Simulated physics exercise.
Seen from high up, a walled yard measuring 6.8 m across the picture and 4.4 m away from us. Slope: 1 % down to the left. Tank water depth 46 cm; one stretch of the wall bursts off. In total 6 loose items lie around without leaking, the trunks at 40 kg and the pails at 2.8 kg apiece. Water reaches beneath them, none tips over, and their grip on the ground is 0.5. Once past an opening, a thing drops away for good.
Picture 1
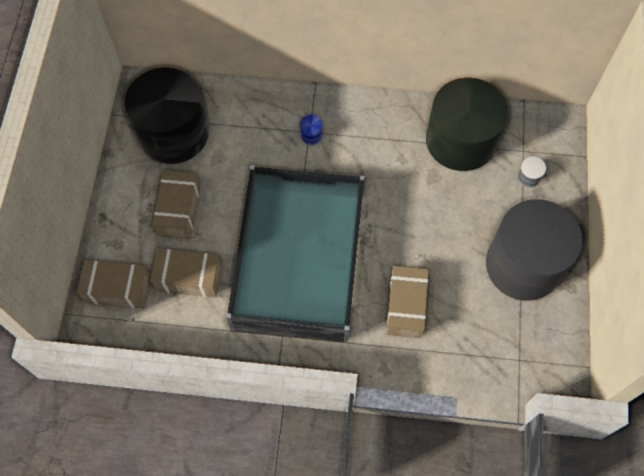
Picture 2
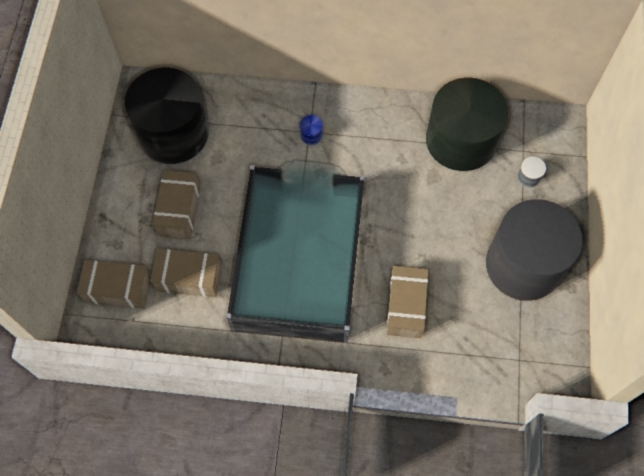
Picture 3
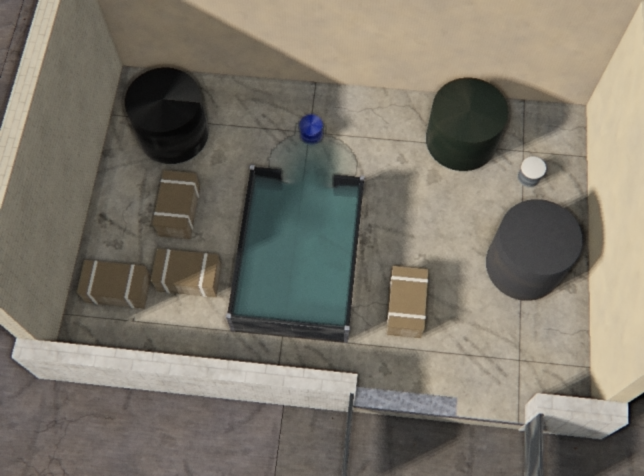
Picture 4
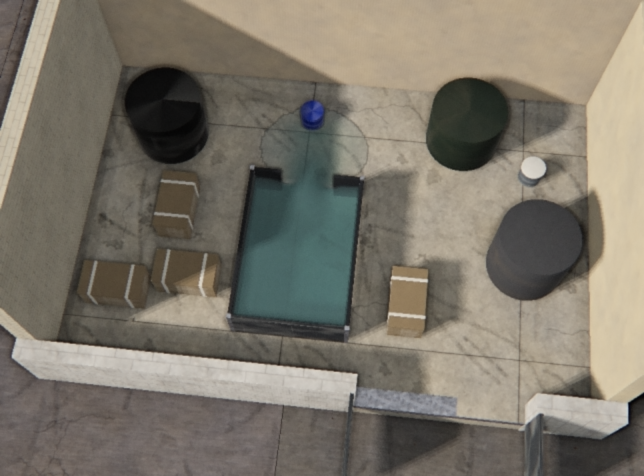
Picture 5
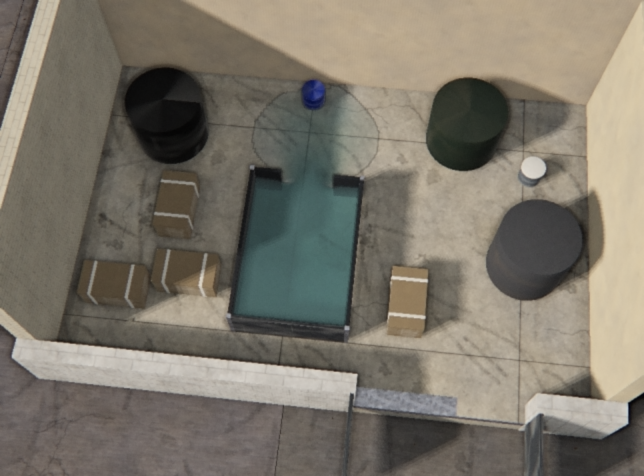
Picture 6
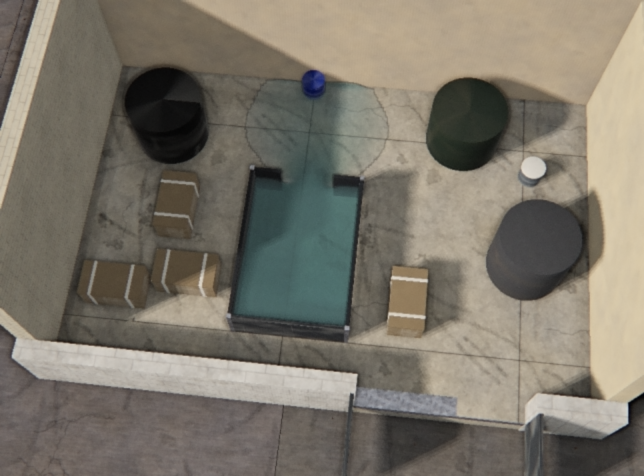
Water poured from the far side of a tank in a walled yard and spread across the ground, pushing a small blue pail back toward the far wall while the trunks and everything else stayed put.
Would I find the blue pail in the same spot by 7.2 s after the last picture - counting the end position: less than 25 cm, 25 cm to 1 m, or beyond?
I'd say the blue pail makes a long trip.
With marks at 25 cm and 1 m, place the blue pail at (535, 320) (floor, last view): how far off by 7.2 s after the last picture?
What happens is that it keeps still.
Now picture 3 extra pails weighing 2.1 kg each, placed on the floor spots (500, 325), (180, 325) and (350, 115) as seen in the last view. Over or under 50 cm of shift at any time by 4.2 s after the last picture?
Listed order gives within the limit, within the limit, above the limit.
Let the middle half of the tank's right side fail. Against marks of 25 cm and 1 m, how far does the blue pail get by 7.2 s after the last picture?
Outcome for the blue pail: It edges some way.
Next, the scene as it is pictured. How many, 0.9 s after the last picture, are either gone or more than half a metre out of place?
By my reckoning, 1.
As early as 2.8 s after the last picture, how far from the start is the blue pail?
250 cm, give or take.
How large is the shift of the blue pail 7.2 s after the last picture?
Close to 250 cm by then.
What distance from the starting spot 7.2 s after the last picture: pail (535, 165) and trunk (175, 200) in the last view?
The first ends 0 cm from its start, the second 0 cm.
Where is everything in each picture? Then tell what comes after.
The blue pail at (311, 125) rests on the ground; water covers 2.9 m2; 0 of 6 have shifted, in the first picture.
The blue pail at (311, 125) rests on the ground; 3.2 m2 under water; 0 of 6 have shifted, in the second picture.
The blue pail at (311, 125) rests on the ground; 3.7 m2 under water; 0 of 6 have shifted, in the third picture.
The blue pail at (312, 111), on the bottom, 22 cm from its start; 4.2 m2 under water; 1 of 6 have shifted, in the fourth picture.
The blue pail at (313, 90), on the bottom, 57 cm from its start; 4.9 m2 under water; 1 of 6 have shifted, in the fifth picture.
The blue pail at (314, 79), on the bottom, 74 cm from its start; water covers 5.6 m2; 1 of 6 have shifted, in the sixth picture.
Then, 0.9 s after the last picture the blue pail is near (296, 76), 0.8 m from its start, afloat; 0 of 6 are out; 1 afloat.
Then, 2.8 s after the last picture the blue pail is near (123, 74), 2.7 m from its start, afloat; 0 of 6 are out; 1 afloat.
Then, 4.8 s after the last picture the blue pail is near (110, 252), 3.2 m from its start, afloat; 0 of 6 are out; 1 afloat.
Then, 7.2 s after the last picture the blue pail is near (148, 243), 2.7 m from its start, afloat; 0 of 6 are out; 1 afloat.
